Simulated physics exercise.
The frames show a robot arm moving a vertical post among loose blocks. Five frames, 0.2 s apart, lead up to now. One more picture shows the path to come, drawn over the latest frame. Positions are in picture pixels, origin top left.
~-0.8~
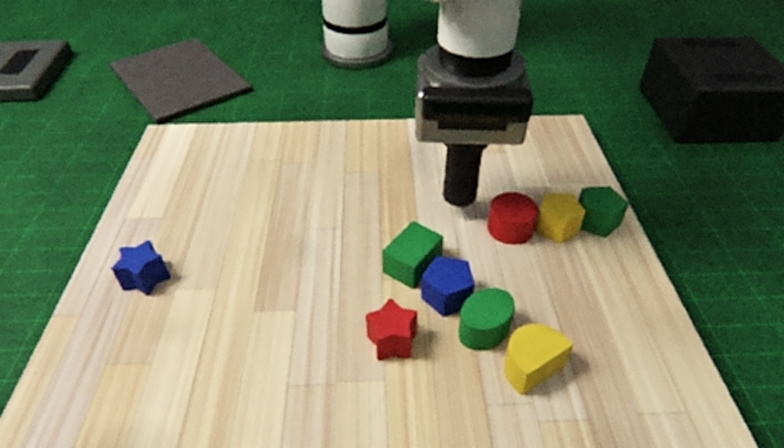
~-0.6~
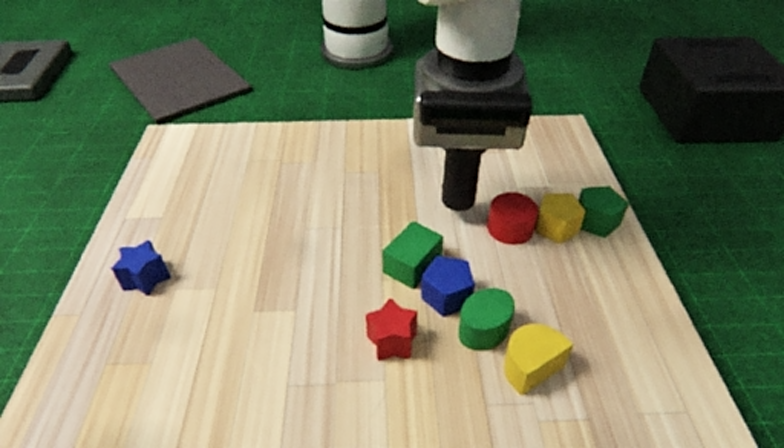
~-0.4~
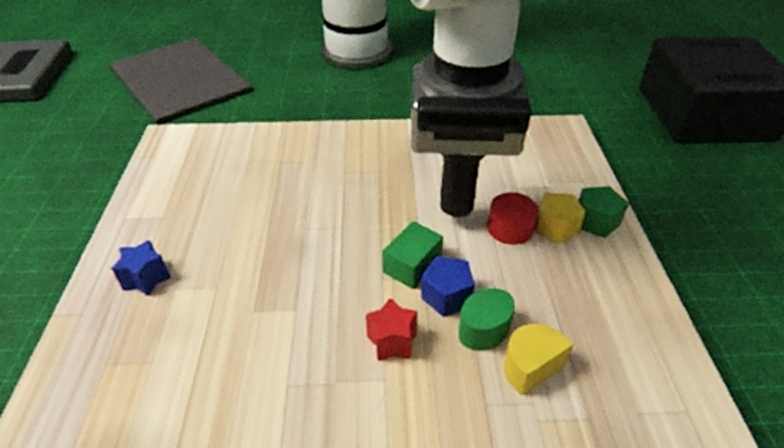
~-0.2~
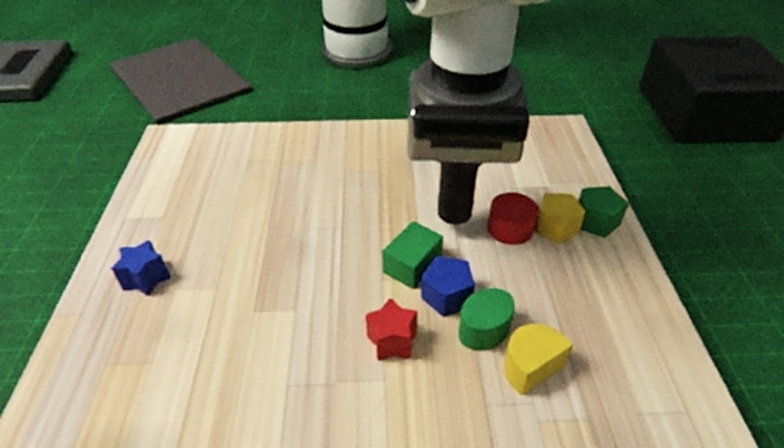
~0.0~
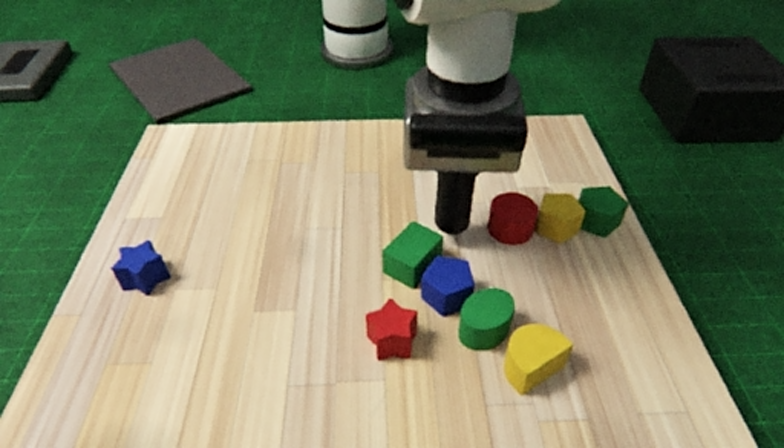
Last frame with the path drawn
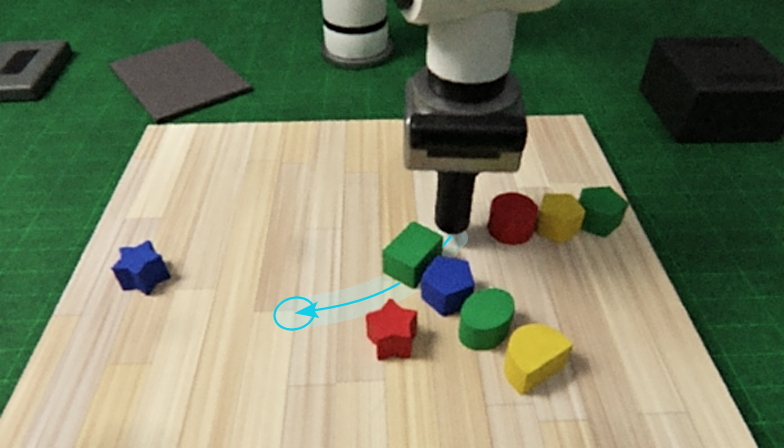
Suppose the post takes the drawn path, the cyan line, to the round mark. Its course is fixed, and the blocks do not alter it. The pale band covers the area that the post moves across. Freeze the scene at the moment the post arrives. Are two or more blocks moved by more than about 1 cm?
No, that is not how it ends up.
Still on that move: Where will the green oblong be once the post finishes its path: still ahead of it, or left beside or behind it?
As far as I can tell, the green oblong is still leading the way in front of the post.
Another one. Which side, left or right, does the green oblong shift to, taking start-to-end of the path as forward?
So, looking from the first point of the path to the last, the green oblong moves rightwards.
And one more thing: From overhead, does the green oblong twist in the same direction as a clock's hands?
That would be a yes.
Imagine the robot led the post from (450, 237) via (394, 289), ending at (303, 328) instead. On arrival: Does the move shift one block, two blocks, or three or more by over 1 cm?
It will shift just one block.
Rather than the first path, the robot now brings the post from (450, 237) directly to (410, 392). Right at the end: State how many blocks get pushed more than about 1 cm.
It should be three or more, as far as I can tell.
Drawn move, from (450, 237) over (415, 272) and (361, 300) to (295, 313).
What follows on the original path. One third of the way, post at (415, 260); green oblong at (372, 266), turned 25° clockwise.
Two thirds of the way, post at (358, 287); green oblong at (309, 288), turned 45° clockwise.
At the end, post at (292, 300); green oblong at (239, 305), turned 35° clockwise; blue pentagon still.
